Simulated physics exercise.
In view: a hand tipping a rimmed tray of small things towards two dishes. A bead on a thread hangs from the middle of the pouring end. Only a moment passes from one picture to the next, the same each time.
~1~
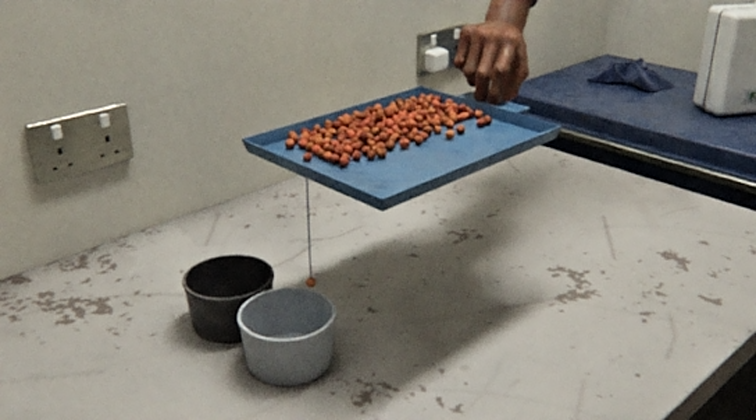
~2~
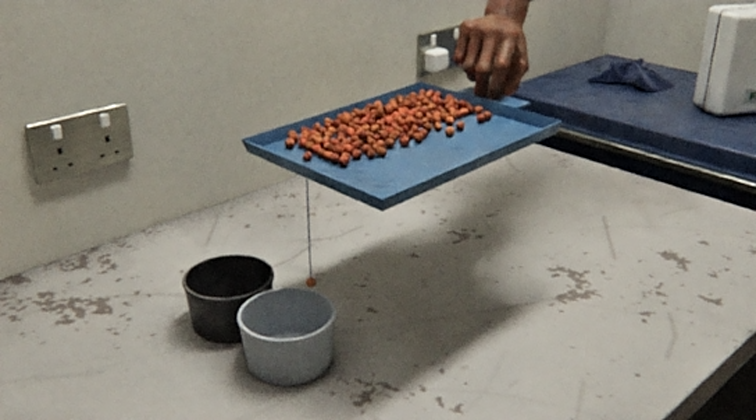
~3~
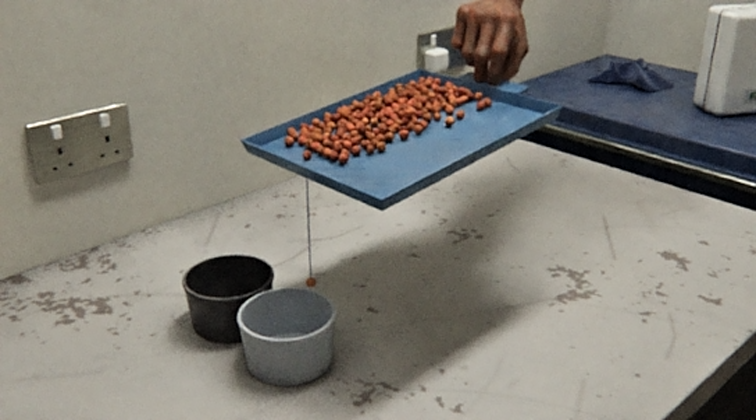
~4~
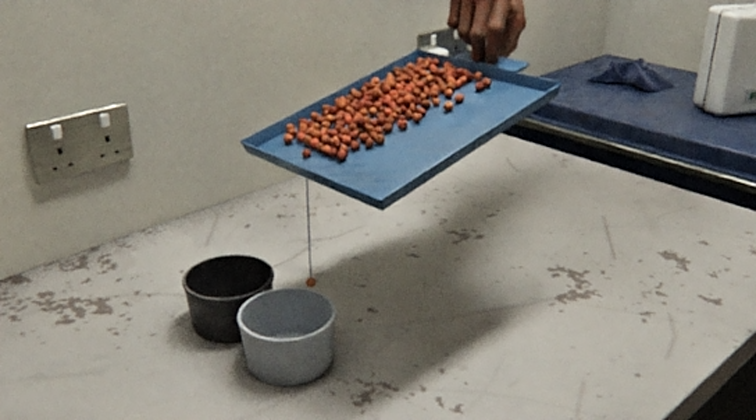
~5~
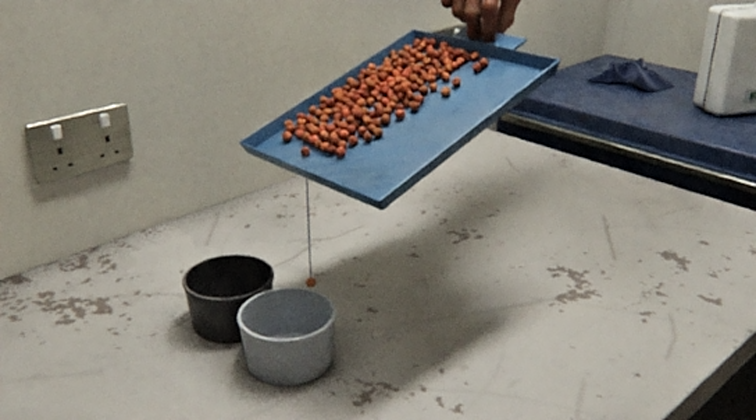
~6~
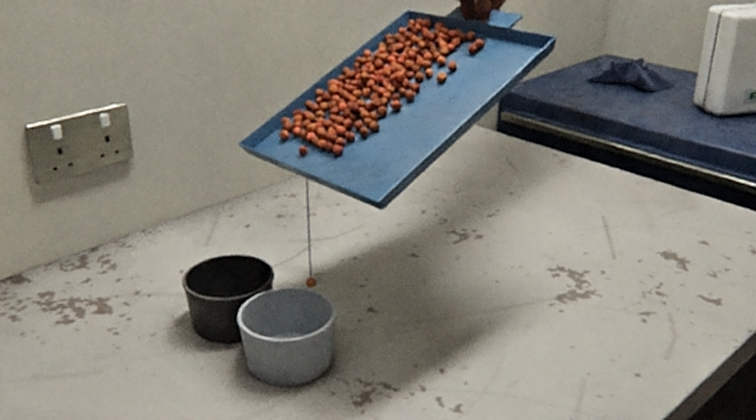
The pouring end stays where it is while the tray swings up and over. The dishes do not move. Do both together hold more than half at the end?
Together they catch more than half.
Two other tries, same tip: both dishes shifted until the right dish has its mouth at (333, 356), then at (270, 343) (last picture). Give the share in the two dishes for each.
In turn 60 and 50 in a hundred.
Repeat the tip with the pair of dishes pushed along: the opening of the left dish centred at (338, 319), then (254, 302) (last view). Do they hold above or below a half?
The first try: Below a half. The second: More than half.
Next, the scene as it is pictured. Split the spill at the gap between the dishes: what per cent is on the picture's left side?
Some 60 per cent.
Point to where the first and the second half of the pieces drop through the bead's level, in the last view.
At about (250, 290), then at (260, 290).
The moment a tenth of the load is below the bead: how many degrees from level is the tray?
At about 85°.
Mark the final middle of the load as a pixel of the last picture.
Close to (266, 355).
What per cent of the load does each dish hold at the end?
Left dish: 30 %, right dish: 40 %.
Soon after the last picture, tray tipped steeply; nearly all on the tray; a stray few in the left dish; a stray few in the air.
A little later, tray tipped past a quarter turn; about half on the tray; a small part in the right dish; a small part in the left dish; about a quarter outside both; about a quarter in the air.
Later still, tray tipped past a quarter turn; about a third in the right dish; about a quarter in the left dish; about a third outside both.
At rest, tray tipped past a quarter turn; about a third in the right dish; about a quarter in the left dish; about a third outside both.
